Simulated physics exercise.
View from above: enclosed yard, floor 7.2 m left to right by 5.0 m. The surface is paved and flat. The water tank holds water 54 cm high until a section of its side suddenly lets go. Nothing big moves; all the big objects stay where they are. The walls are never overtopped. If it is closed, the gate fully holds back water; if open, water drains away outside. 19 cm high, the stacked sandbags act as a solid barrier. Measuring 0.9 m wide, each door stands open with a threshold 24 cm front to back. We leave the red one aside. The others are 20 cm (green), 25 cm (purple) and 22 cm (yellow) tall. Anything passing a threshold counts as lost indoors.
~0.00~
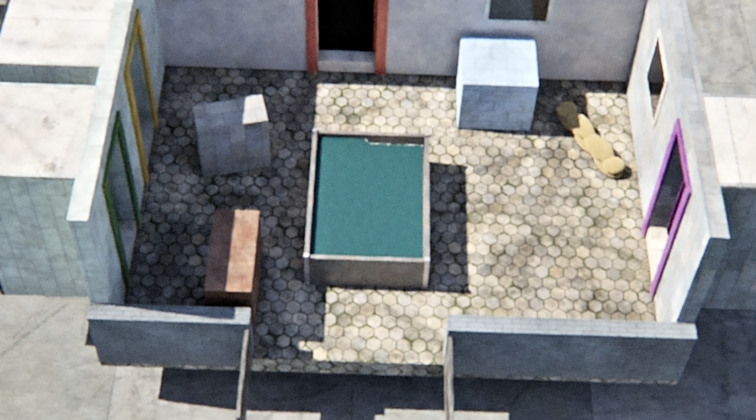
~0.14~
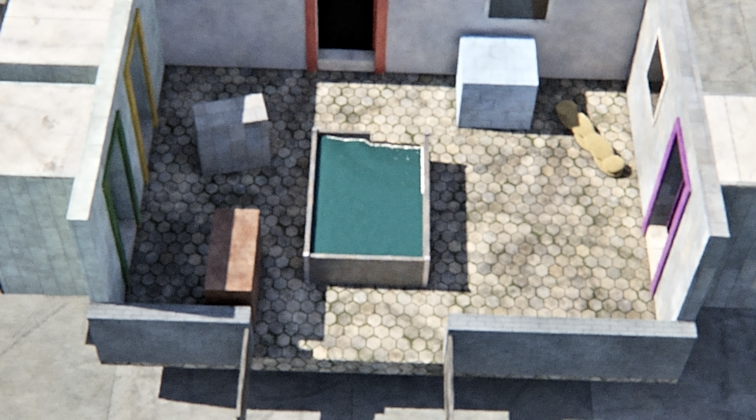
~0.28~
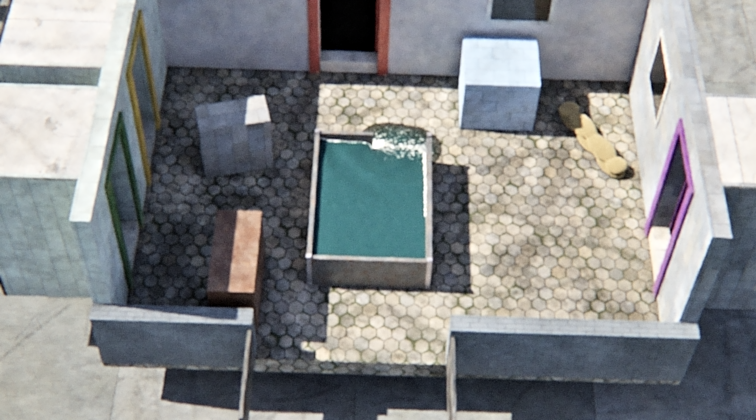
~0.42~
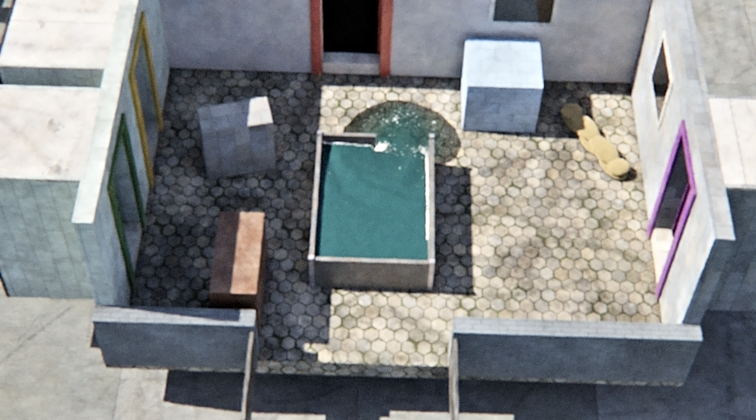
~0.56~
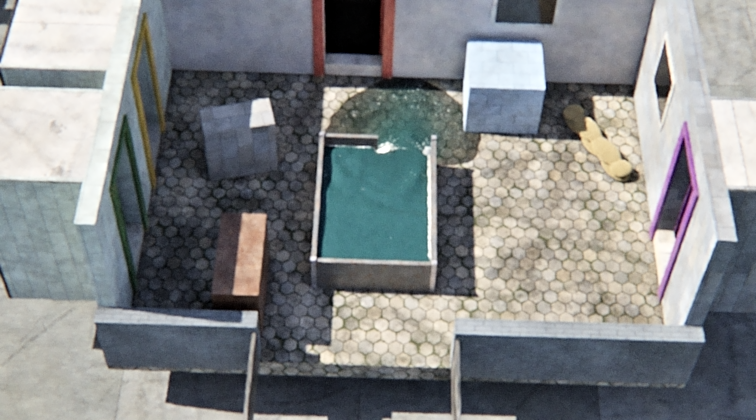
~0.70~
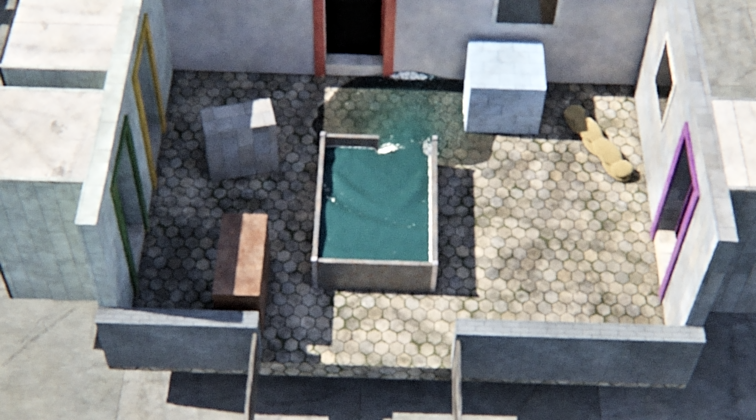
In a walled paved yard seen from above, water pours through a gap at the far side of a still, full tank and spreads across the paving toward the back wall, between the red door and a pale block.
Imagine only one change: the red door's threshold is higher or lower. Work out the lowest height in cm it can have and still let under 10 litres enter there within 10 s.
The lowest such height is roughly 20 cm.
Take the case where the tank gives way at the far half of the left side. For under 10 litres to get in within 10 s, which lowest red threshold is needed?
You'd want it roughly 8.0 centimetres tall.
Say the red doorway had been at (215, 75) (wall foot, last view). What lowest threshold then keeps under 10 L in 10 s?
Minimum: About 12.5 cm.
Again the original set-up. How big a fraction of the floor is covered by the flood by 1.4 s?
Near 10 per cent is wet.
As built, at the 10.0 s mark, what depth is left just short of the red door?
Depth: Near 7.5 cm.
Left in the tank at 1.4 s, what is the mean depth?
Averaged depth comes out at about 41 cm.
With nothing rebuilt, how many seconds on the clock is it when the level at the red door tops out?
Near 2.2 seconds.
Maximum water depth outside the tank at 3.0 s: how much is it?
Max depth: About 24 cm.
After 1.4 s water covers 10 % of the floor, deepest (36 cm) near (450, 85); 19 cm at the red door, 0 litres in over its 23 cm threshold.
After 3.0 s water covers 30 % of the floor, deepest (24 cm) near (416, 100); 19 cm at the red door, 2 litres in over its 23 cm threshold.
After 10.0 s water covers 80 % of the floor, deepest (12 cm) near (157, 243); 7 cm at the red door, 3 litres in over its 23 cm threshold.
At the red door as built, the water arrived by 0.8 s and peaked near 22 cm at 2.2 s.
Run again over the same 10 s with other heights there, 25 litres in over 17 cm, 3 litres over 23 cm. The limit of 10 litres is kept from about 20 cm up.
